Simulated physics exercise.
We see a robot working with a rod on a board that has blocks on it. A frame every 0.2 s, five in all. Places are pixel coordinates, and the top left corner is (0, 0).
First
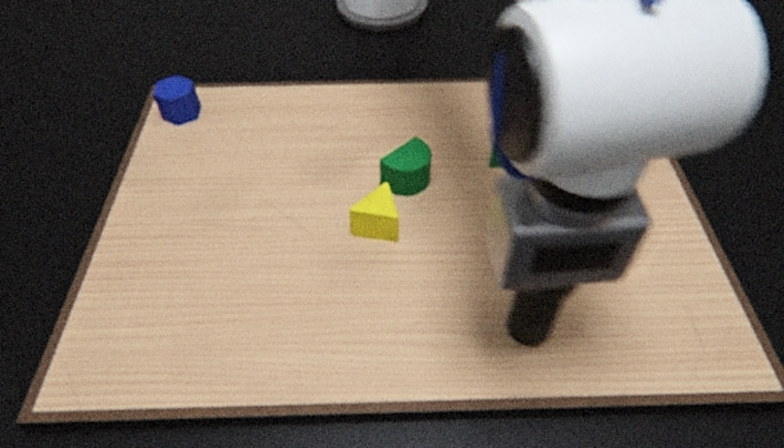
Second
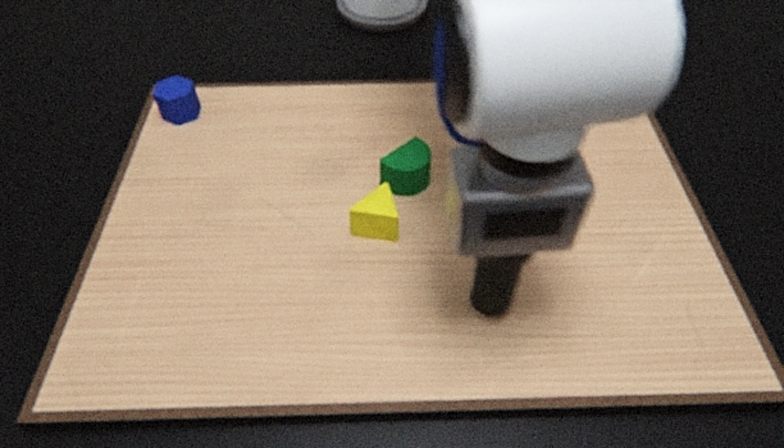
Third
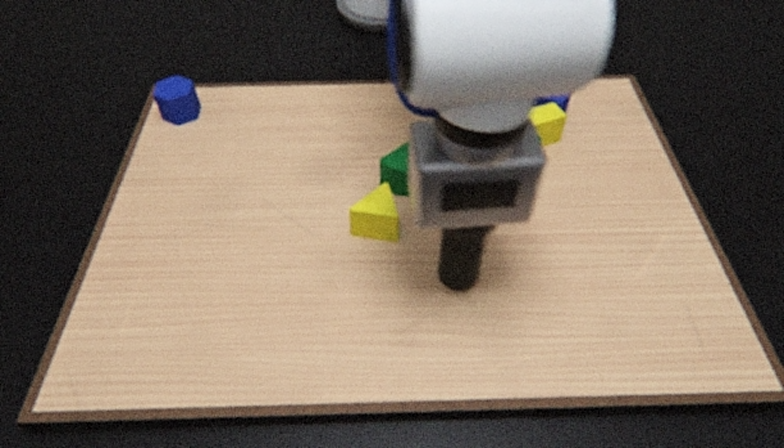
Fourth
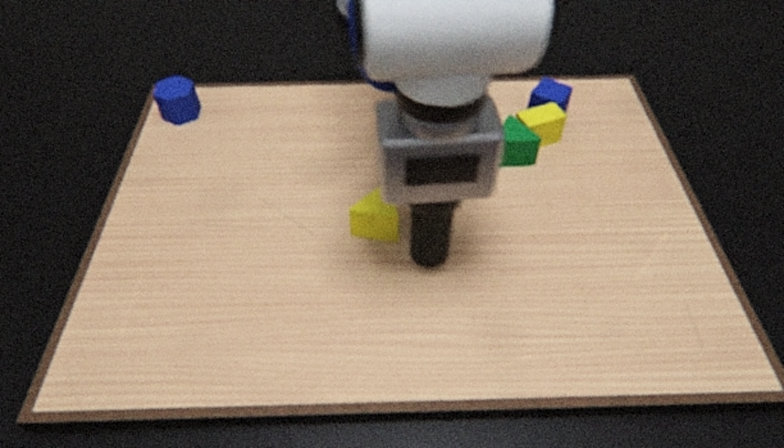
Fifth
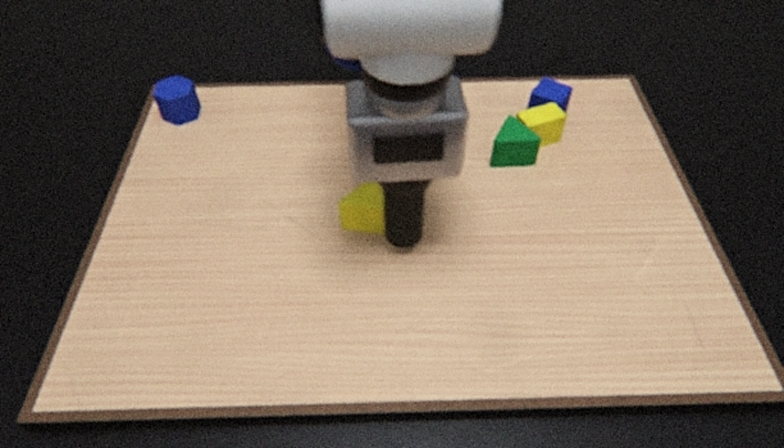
A robot arm moves its rod up and left, nudging the yellow three-sided block slightly left.
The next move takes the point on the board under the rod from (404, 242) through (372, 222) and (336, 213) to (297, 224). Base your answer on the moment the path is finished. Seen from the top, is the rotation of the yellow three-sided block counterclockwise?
The answer is no.
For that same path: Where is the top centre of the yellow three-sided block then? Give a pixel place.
Its top middle will sit at (310, 161).
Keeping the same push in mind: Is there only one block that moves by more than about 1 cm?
Final answer: Yes.
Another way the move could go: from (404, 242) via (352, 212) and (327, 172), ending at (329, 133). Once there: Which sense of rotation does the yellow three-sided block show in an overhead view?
The sense of turning is clockwise.
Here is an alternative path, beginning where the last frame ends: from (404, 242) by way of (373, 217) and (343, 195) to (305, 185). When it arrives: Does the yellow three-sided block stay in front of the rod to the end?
I expect so.
On the path given first. One third of the way, rod (371, 213); yellow three-sided block (337, 175).
Two thirds of the way, rod (333, 204); yellow three-sided block (314, 161), turned 35° clockwise.
At the end, rod (295, 215); yellow three-sided block (310, 161), turned 55° clockwise; green half-round block still.
